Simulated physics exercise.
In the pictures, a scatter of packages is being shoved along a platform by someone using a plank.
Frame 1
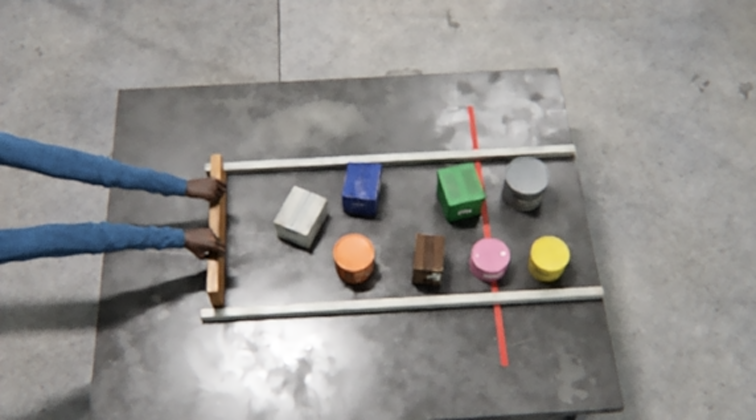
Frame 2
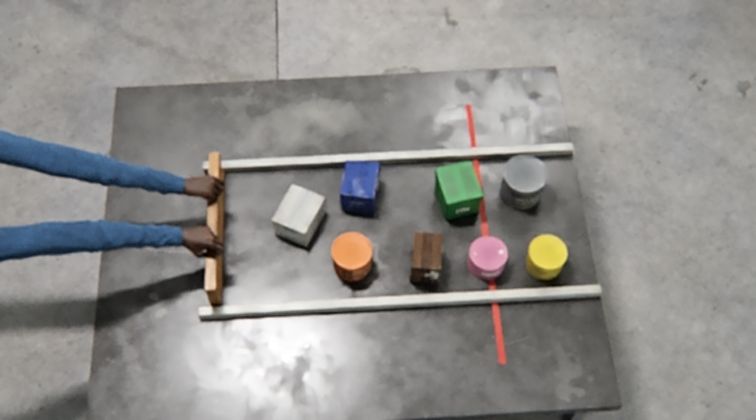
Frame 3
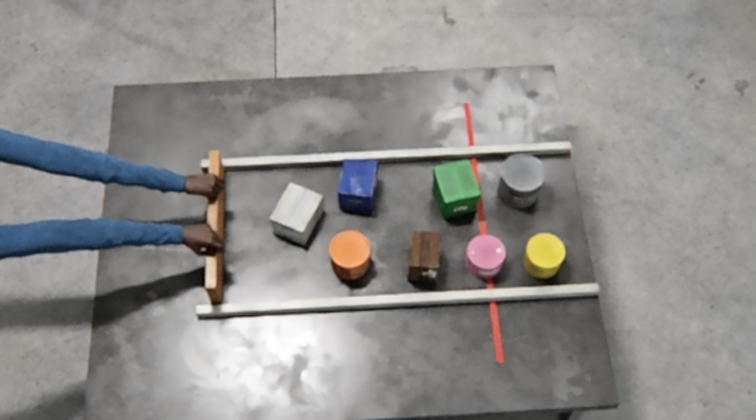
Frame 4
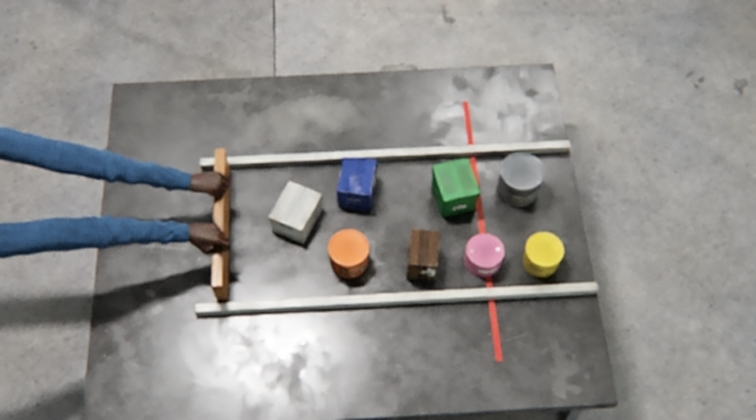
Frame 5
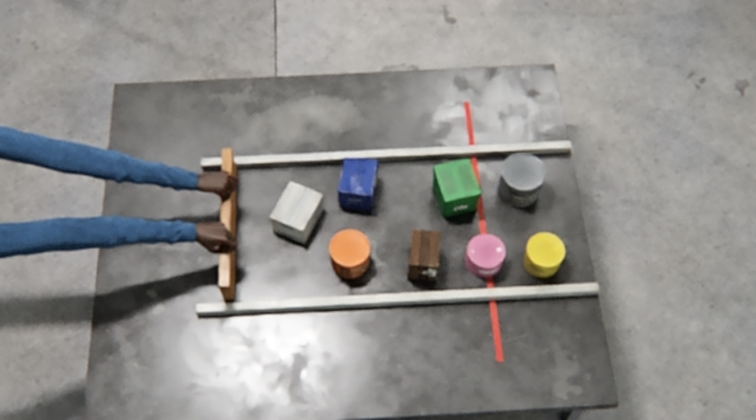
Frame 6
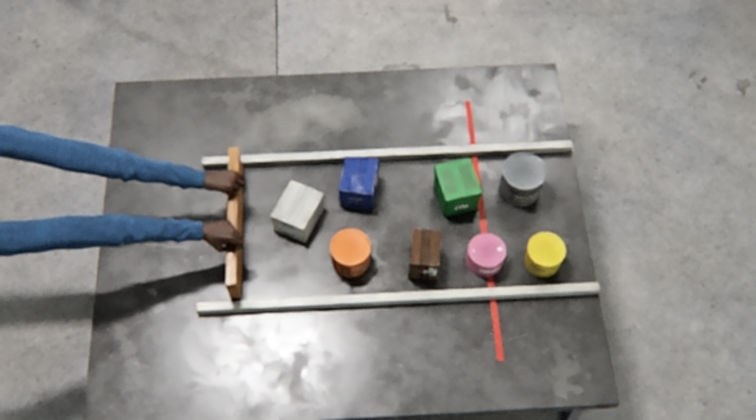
Two hands sliding a wooden plank slightly right between pale rails on a dark table, the scattered coloured containers staying still.
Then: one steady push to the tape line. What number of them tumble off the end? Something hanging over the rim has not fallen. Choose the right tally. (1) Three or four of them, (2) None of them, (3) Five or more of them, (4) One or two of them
The answer is 4.
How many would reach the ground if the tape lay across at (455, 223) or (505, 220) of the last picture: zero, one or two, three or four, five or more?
No fall at all; either three or four.
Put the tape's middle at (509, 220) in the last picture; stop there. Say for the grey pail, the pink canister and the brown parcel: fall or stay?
Note: Grey pail falls away / pink canister falls away / brown parcel stays up top.
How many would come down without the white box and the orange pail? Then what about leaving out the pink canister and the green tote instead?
Counts - first: 0; second: 0.
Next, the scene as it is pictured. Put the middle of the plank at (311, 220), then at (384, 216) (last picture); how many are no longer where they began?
One spot: 2. Other spot: 5.
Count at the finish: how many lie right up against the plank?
Contact count: 2.
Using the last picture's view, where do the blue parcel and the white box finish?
In the last picture they sit at about (531, 171) and about (500, 196).
Soon after, none off yet; yellow pail at rest near (544, 256); grey pail at rest near (522, 180); pink canister at rest near (486, 255).
Then, none off yet; yellow pail at rest near (544, 256); grey pail moved a little near (527, 181); pink canister moved a little near (491, 255).
By the end, the number that fall off is one or two; fallen, grey pail and yellow pail.
